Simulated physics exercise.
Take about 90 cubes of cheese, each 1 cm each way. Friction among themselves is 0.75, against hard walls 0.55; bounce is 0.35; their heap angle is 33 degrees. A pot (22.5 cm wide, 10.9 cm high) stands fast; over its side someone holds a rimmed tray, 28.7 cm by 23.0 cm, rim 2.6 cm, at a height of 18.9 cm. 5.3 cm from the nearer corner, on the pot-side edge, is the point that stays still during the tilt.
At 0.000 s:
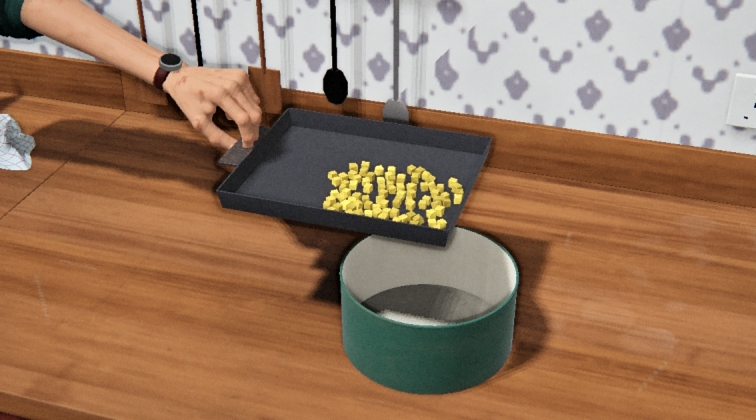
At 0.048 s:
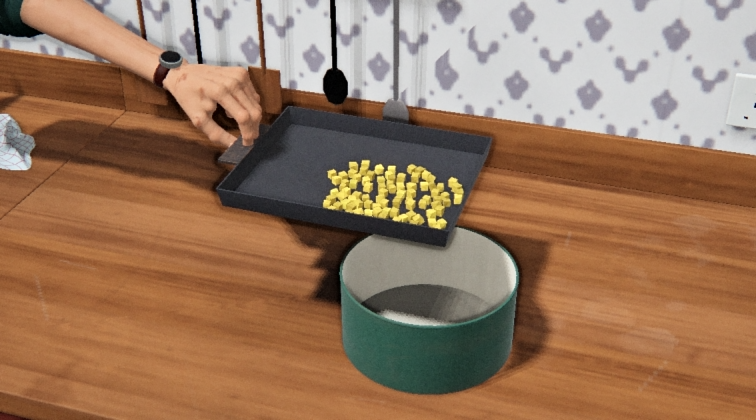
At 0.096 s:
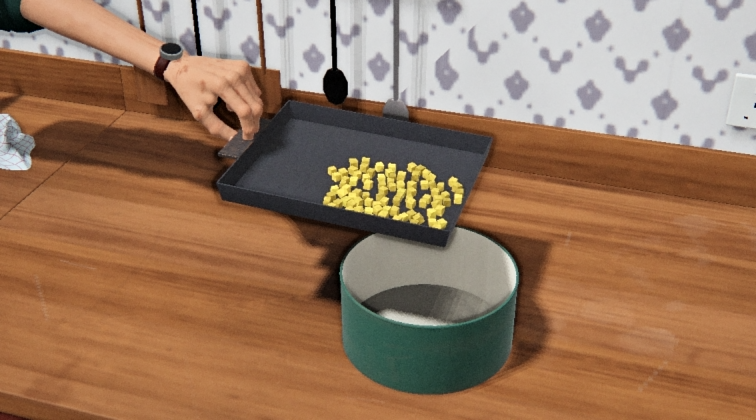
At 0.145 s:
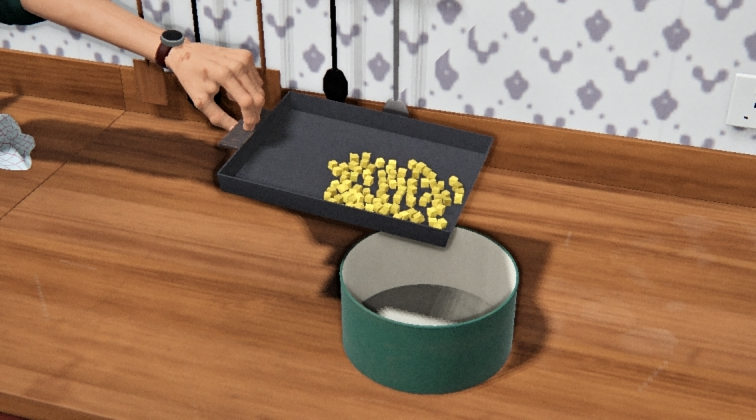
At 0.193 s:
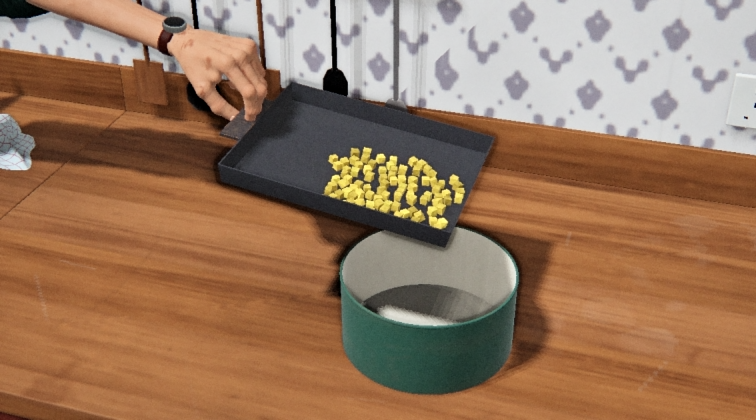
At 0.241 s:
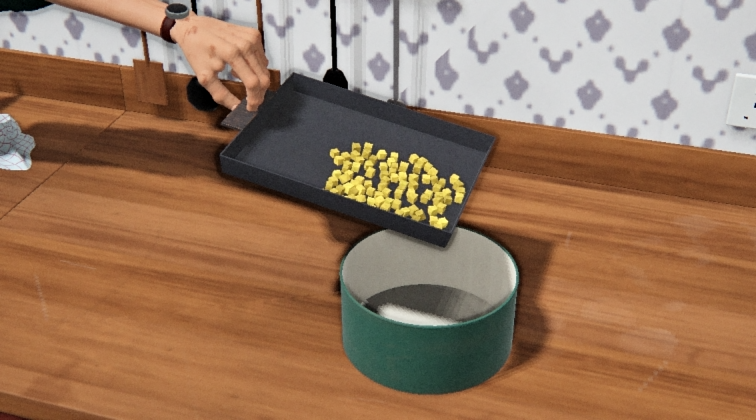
A dark rimmed tray tilts steadily over a wooden counter, seen from above at an angle, with a patterned wall behind and hanging utensils along it. The tray holds a cluster of small yellow cubes near its right side, above a green pot with a pale interior. A hand wearing a watch raises the tray's left and back side, its right front corner staying lowest, while the cubes barely shift and the camera remains still.
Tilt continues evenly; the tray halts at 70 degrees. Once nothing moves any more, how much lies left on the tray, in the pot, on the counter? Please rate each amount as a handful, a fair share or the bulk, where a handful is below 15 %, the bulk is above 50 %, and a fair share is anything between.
Tray: The bulk; pot: A handful; counter: A handful.
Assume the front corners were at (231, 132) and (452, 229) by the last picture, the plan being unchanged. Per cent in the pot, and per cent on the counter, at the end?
Pot: 10, counter: 10.
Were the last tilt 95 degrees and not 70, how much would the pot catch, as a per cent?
60 per cent.
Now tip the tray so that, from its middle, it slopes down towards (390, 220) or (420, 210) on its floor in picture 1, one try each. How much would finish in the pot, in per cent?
Estimate: Some 5 % and some 10 % respectively.
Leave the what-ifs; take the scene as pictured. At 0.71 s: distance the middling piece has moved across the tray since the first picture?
Roughly 2 cm.
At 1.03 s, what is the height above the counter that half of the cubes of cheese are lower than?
Around 22 cm up.
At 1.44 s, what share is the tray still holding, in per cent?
Value: About 95%.
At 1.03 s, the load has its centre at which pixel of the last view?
Load centre, approx.: (452, 192) px.
Then, at 0.71 s, tilt 39 degrees; the tray holds 100 %, the pot 0 %.
After 1.03 s, tilt 58 degrees; the tray holds 100 %, the pot 0 %.
Then, at 1.44 s, tilt 70 degrees; the tray holds 95 %, the pot 0 %.
In the end, at 2.4 s, tray 95 %, pot 0 %, counter 5 %.
